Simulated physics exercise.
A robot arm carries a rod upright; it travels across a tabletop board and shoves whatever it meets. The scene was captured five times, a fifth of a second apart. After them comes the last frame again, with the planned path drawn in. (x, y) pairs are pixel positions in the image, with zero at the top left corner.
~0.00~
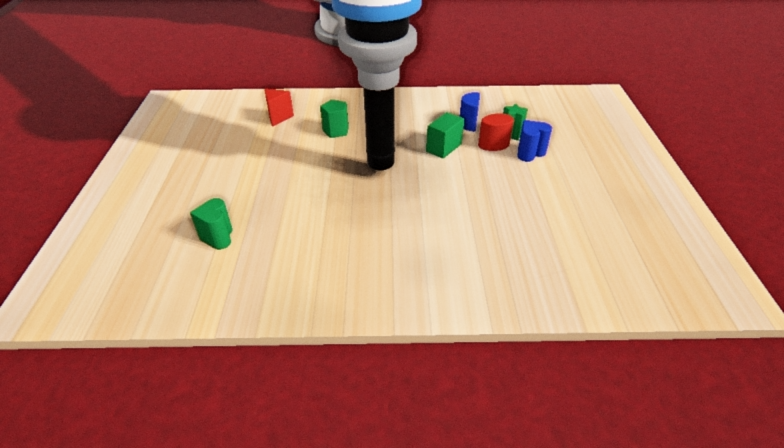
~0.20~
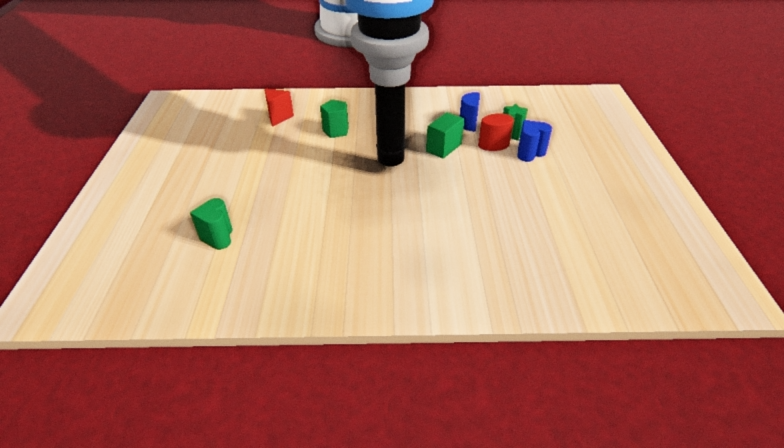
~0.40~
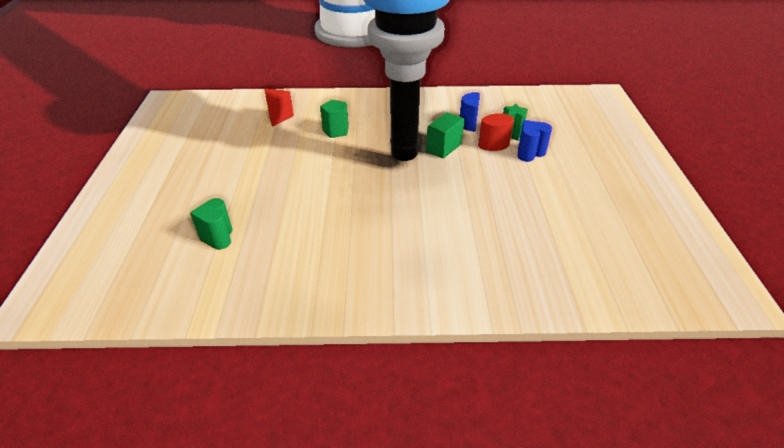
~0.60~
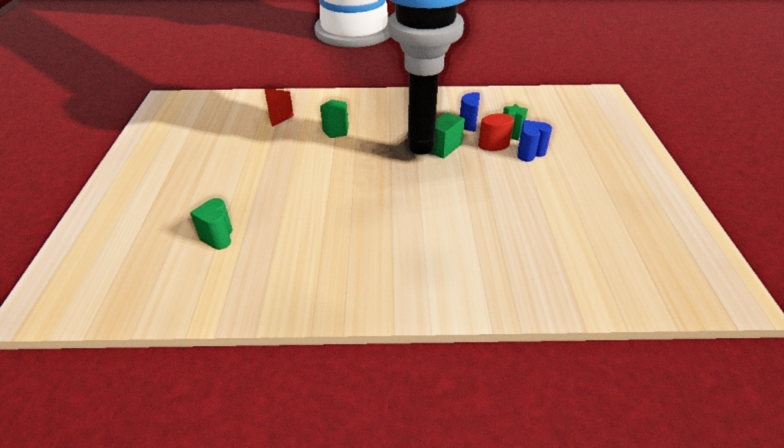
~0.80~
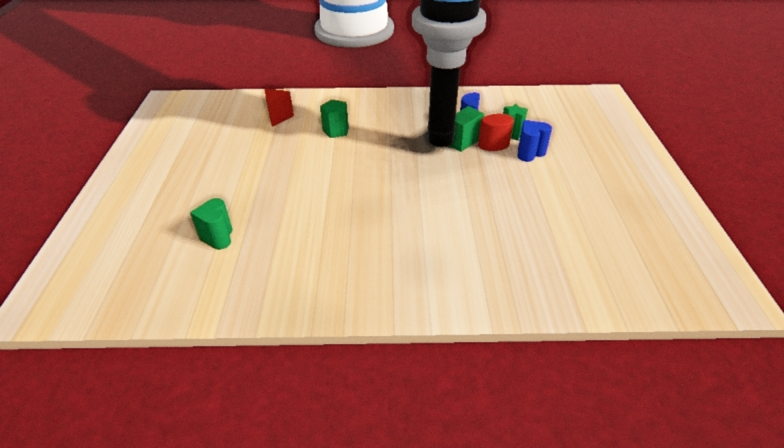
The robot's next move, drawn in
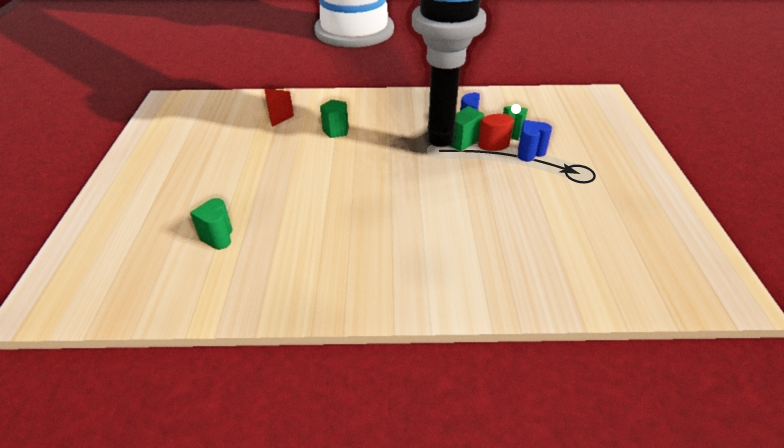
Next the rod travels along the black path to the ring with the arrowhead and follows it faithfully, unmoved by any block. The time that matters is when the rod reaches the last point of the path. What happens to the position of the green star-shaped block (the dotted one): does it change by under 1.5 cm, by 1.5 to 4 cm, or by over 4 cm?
It ends within 1.5 cm of its spot.
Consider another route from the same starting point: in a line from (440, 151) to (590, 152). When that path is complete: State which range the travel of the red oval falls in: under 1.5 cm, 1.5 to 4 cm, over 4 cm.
The shift is above 4 cm.
The line goes from (440, 151) via (486, 152) and (533, 160), ending at (580, 174); the dot is on the green star-shaped block.
On the path given first. One third of the way, rod (488, 142); green oblong block (488, 109), turned 30° anticlockwise; blue half-round block (474, 94), turned 35° anticlockwise; red oval (516, 119); blue heart-shaped block (540, 127), turned 20° clockwise.
Two thirds of the way, rod (536, 149); green oblong block (488, 109), turned 30° anticlockwise; blue half-round block (474, 94), turned 35° anticlockwise; red oval (536, 116), turned 70° anticlockwise; green star-shaped block (517, 106), turned 40° anticlockwise; blue heart-shaped block (567, 128), turned 15° clockwise.
At the end, rod (583, 163); green oblong block (488, 109), turned 30° anticlockwise; blue half-round block (474, 94), turned 35° anticlockwise; red oval (536, 116), turned 70° anticlockwise; green star-shaped block (517, 106), turned 40° anticlockwise; blue heart-shaped block (584, 129), turned 55° anticlockwise.
